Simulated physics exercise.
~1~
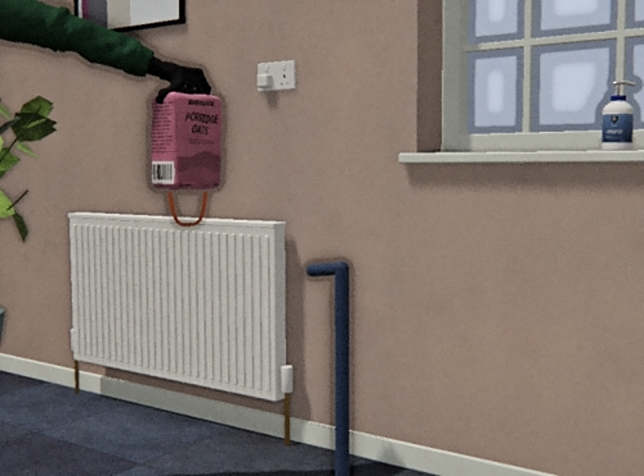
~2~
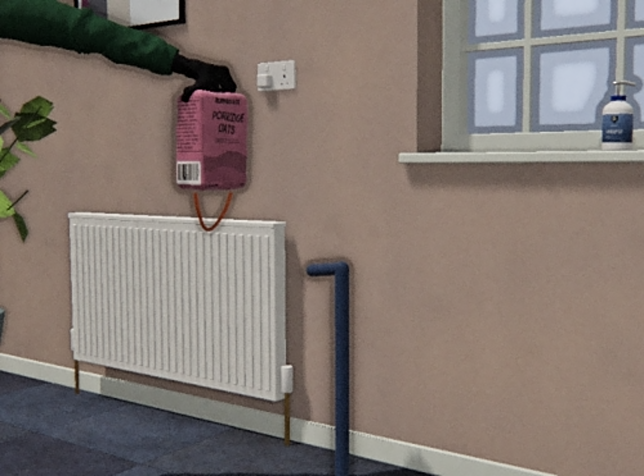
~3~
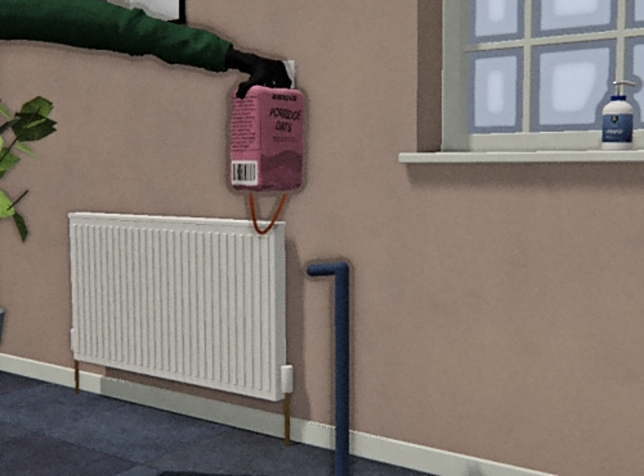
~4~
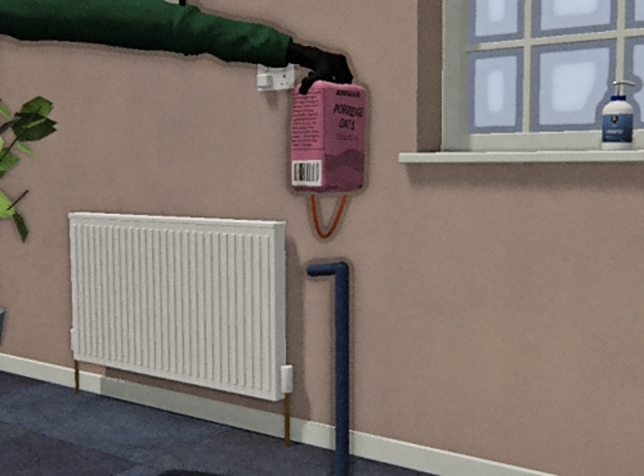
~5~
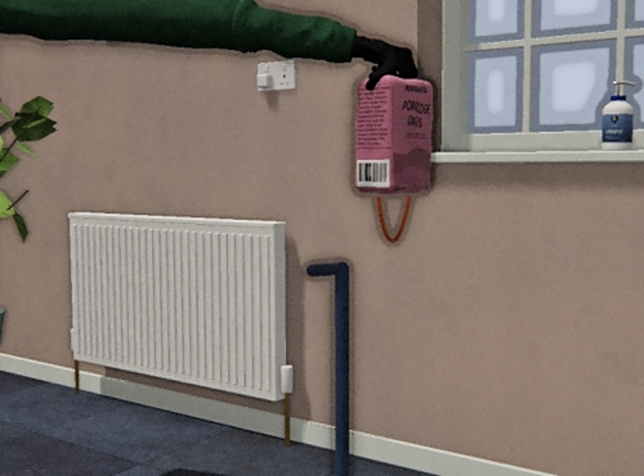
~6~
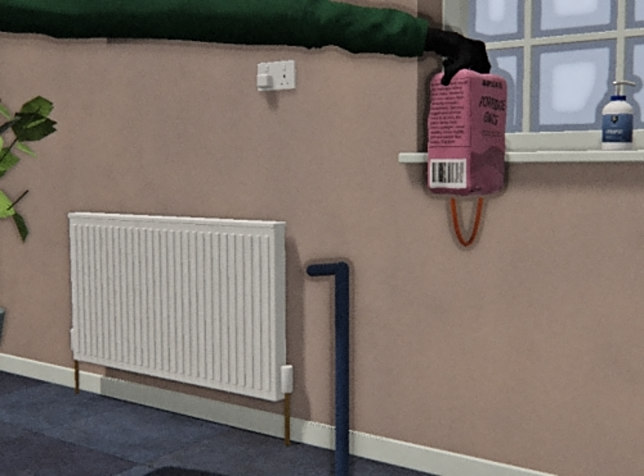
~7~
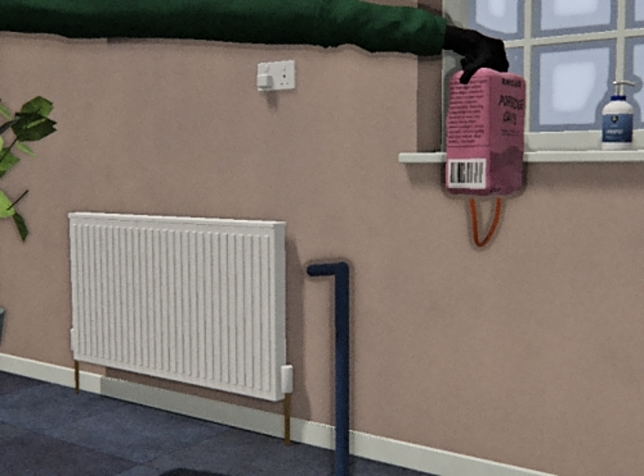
A pink sack trailing a looped lead is carried right by a gloved hand, clearing the hooked post.
